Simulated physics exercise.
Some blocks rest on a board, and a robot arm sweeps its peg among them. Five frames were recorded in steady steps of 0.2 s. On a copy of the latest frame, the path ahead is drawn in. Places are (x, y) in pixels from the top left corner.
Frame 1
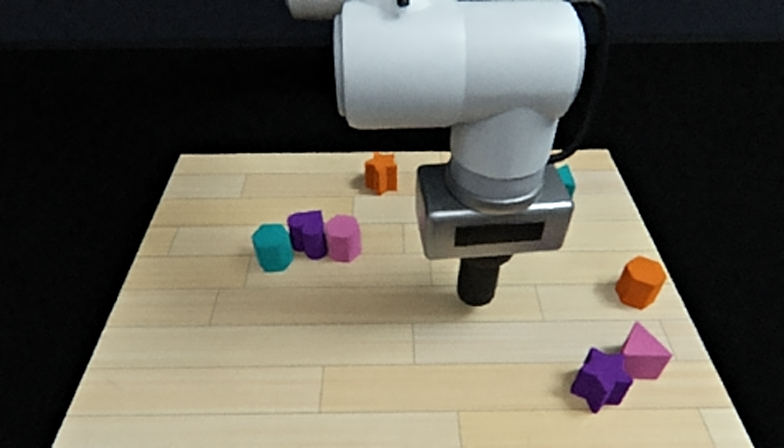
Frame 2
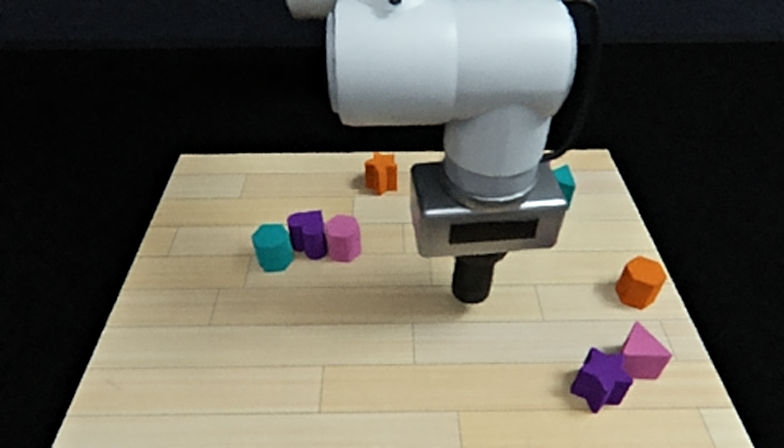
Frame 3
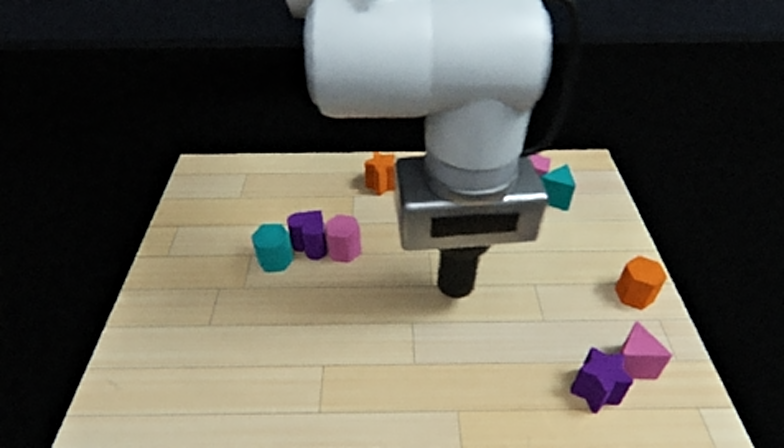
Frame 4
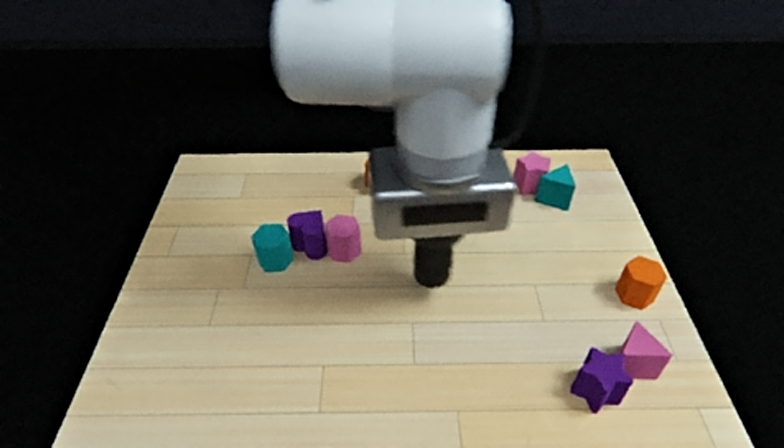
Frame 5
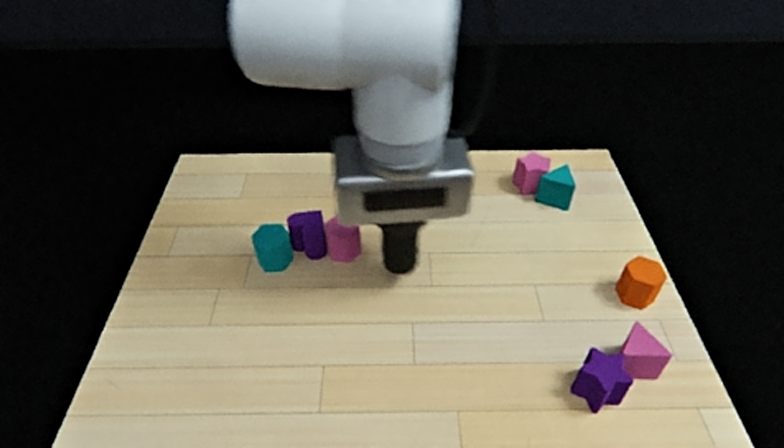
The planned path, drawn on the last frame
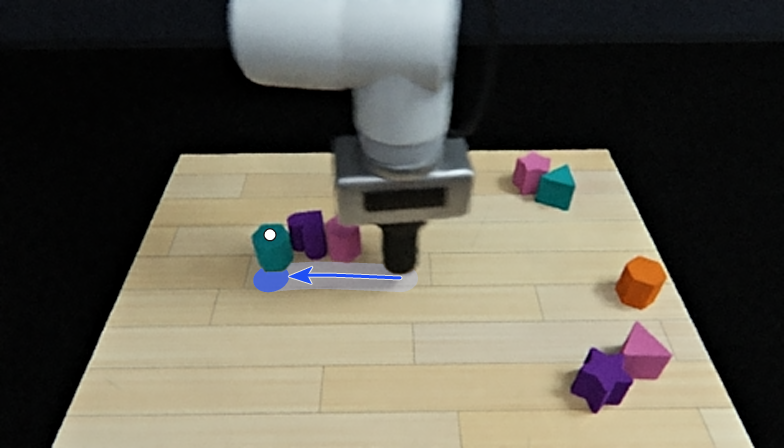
We see colored blocks scattered on a wooden board as a robot arm moves its dark peg leftward and slightly away from the viewer, nearing a pink block beside purple and turquoise ones, while the blocks stay still.
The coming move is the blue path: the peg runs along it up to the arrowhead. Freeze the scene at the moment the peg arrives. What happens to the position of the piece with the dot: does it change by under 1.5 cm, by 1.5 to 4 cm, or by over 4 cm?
Offset: 1.5 to 4 cm.
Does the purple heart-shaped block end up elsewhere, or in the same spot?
Still in place.
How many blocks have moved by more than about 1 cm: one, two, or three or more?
Put simply, one block is moved more than 1 cm.
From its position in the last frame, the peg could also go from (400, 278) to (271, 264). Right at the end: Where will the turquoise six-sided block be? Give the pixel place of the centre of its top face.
(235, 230)
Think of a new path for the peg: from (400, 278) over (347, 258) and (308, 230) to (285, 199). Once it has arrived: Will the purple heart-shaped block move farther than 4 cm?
Yes - that is the case.
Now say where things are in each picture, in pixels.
Peg's lower end (475, 292); turquoise six-sided block (270, 235); purple heart-shaped block (308, 221); pink six-sided block (342, 226), in the first frame.
Peg (471, 290); blocks still, in the second frame.
Peg (456, 285); blocks still, in the third frame.
Peg (432, 275); blocks still, in the fourth frame.
Peg (400, 262); turquoise six-sided block (270, 235); purple heart-shaped block (308, 221); pink six-sided block partly hidden, in the fifth frame.
Drawn move, from (400, 278) via (357, 276) and (314, 275), ending at (271, 278); the dot is on the turquoise six-sided block.
On the path given first. One third of the way, peg (356, 260); nothing pushed yet.
Two thirds of the way, peg (311, 259); pink six-sided block (340, 224), turned 10° clockwise.
At the end, peg (267, 262); turquoise six-sided block (254, 230), turned 50° clockwise; purple heart-shaped block still; pink six-sided block (340, 224), turned 10° clockwise.
